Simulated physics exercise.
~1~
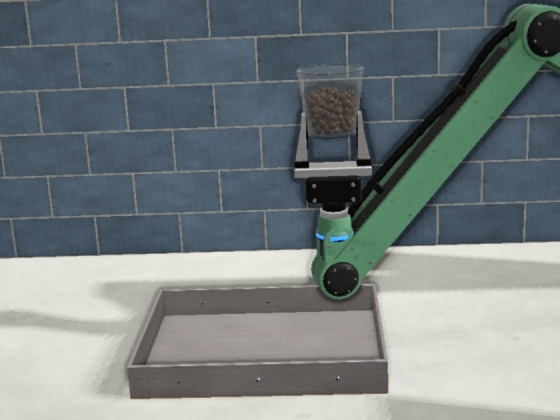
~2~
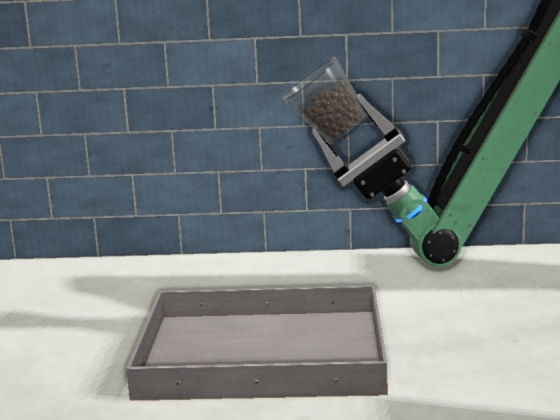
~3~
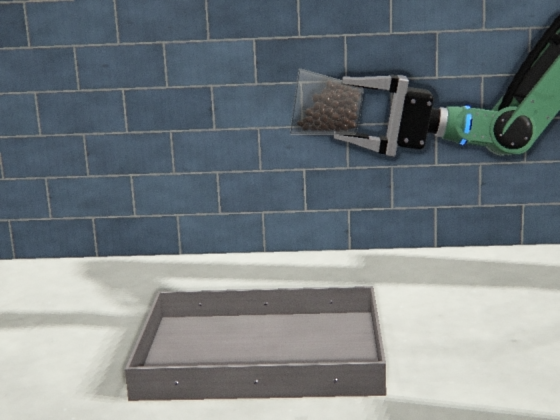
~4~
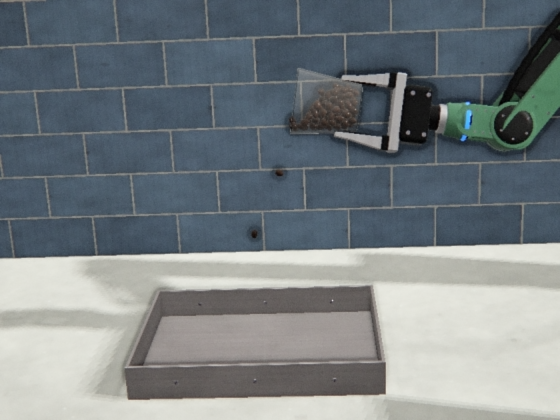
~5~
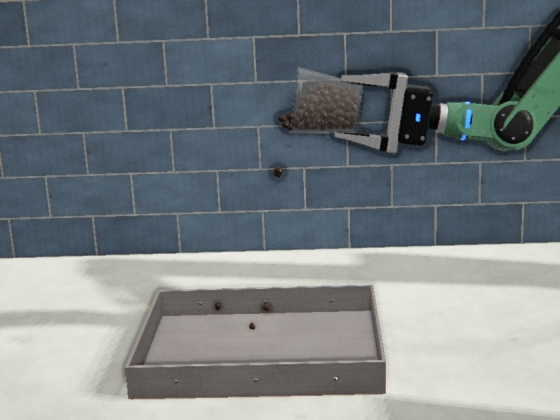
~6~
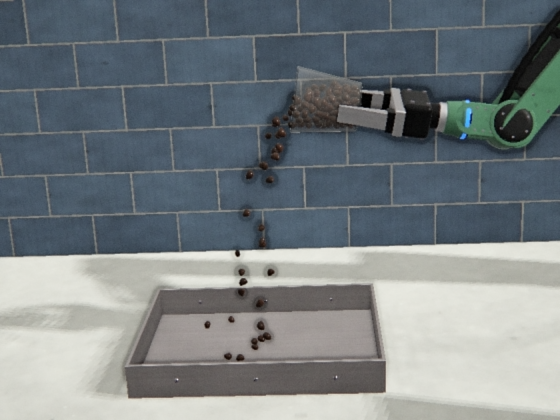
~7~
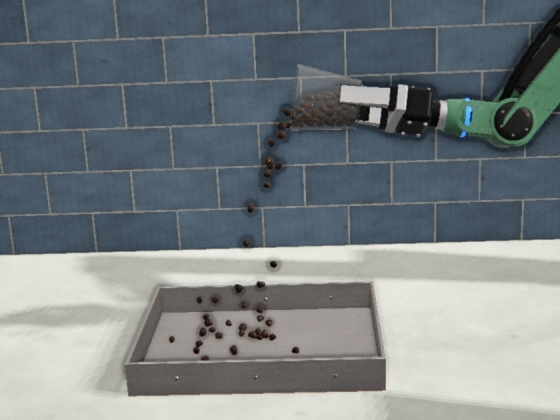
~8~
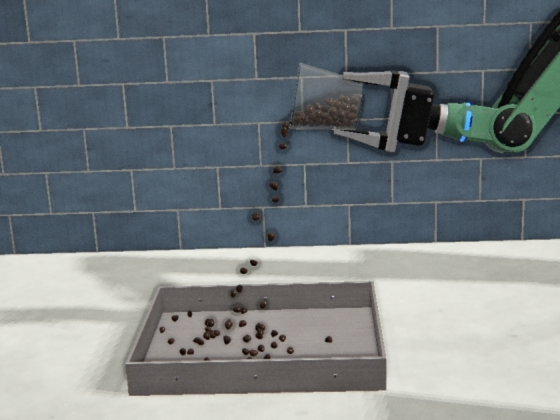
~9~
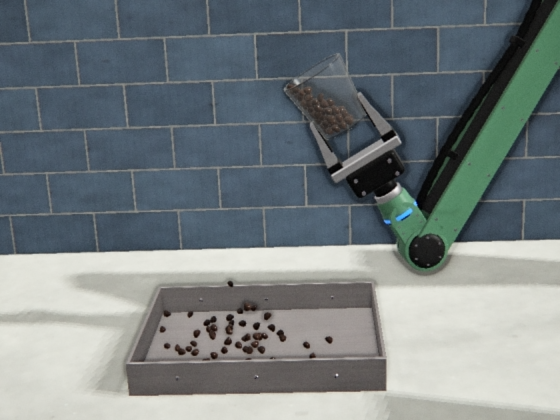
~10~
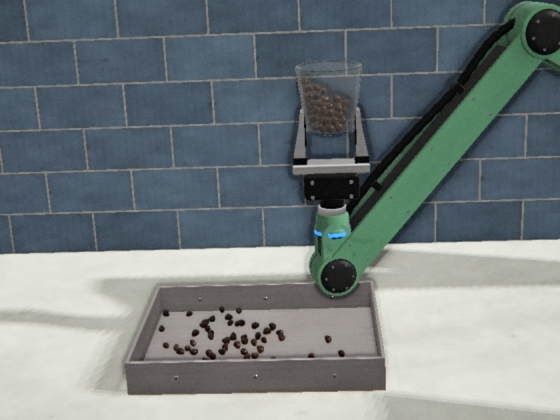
A green robot arm with a black and grey gripper holds a clear, tapered cup of brown beans above a pale tabletop, seen from the front against a blue brick wall. Below sits a shallow grey tray. The arm swings to the right and tips the cup leftward onto its side, and a few beans drop out. The gripper then twists the cup about its length, and a stream of beans falls and scatters across the tray. Finally the arm turns the cup upright again, with many beans still inside and many others strewn over the tray.
